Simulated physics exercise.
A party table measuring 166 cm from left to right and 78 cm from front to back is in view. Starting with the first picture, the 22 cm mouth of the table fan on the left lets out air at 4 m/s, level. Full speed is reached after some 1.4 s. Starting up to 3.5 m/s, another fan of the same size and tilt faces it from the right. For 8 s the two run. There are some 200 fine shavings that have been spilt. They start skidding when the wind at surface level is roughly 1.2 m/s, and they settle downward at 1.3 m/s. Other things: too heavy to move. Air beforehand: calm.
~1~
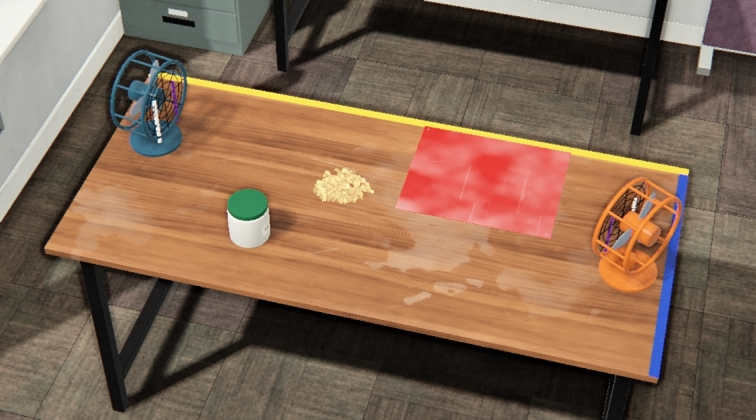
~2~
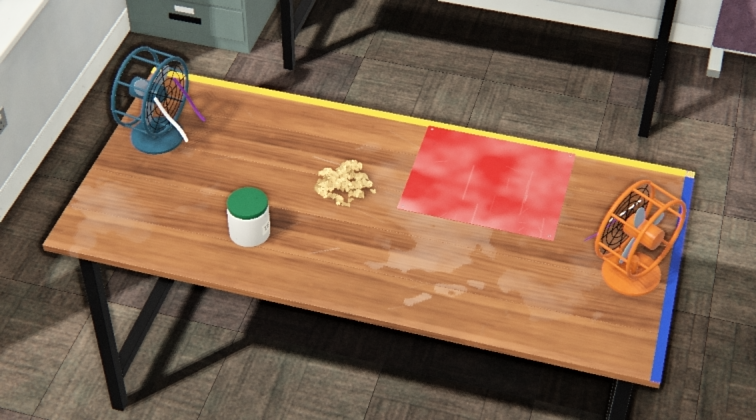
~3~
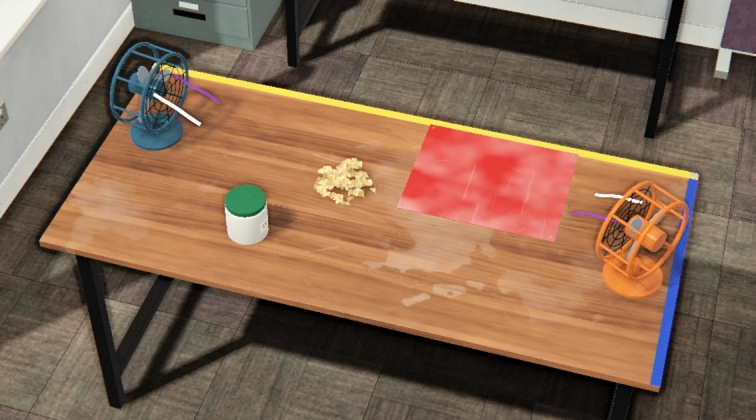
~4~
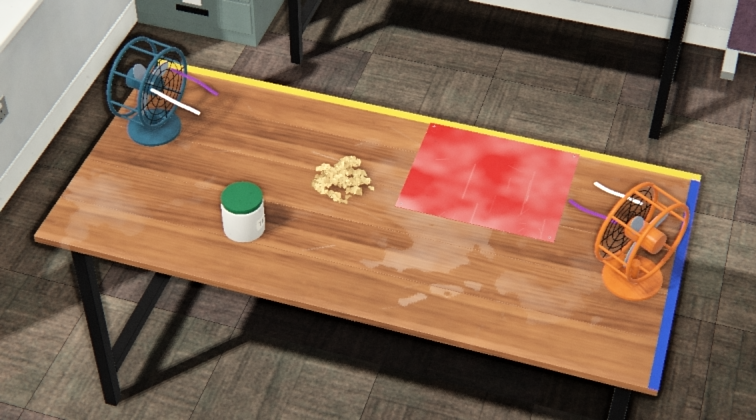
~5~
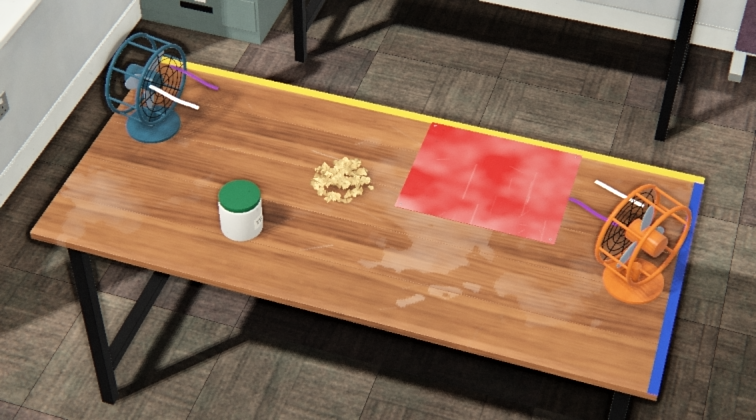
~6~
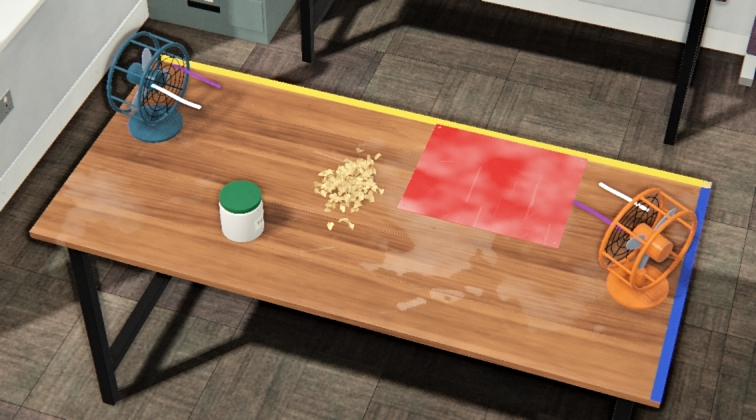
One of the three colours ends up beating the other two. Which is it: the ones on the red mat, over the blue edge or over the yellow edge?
Yellow.
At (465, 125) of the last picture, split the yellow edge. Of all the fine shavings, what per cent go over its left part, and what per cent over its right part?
Roughly 5 % cross the left stretch, and around 40 % the right stretch.
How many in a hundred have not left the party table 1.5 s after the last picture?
Roughly 20 per cent.
Then, 0.5 s after the last picture the count stands so, 0 % are over the blue edge, 0 % over the yellow edge and 22 % on the red mat; the middle of those left on the top is near (415, 205).
Then, 1.5 s after the last picture the count stands so, 2 % are over the blue edge, 24 % over the yellow edge and 20 % on the red mat; the middle of those left on the top is near (480, 176).
Then, 3.3 s after the last picture the count stands so, 2 % are over the blue edge, 42 % over the yellow edge and 2 % on the red mat.
Then, 6.9 s after the last picture, at the end, 2 % are over the blue edge, 44 % over the yellow edge and 1 % on the red mat.
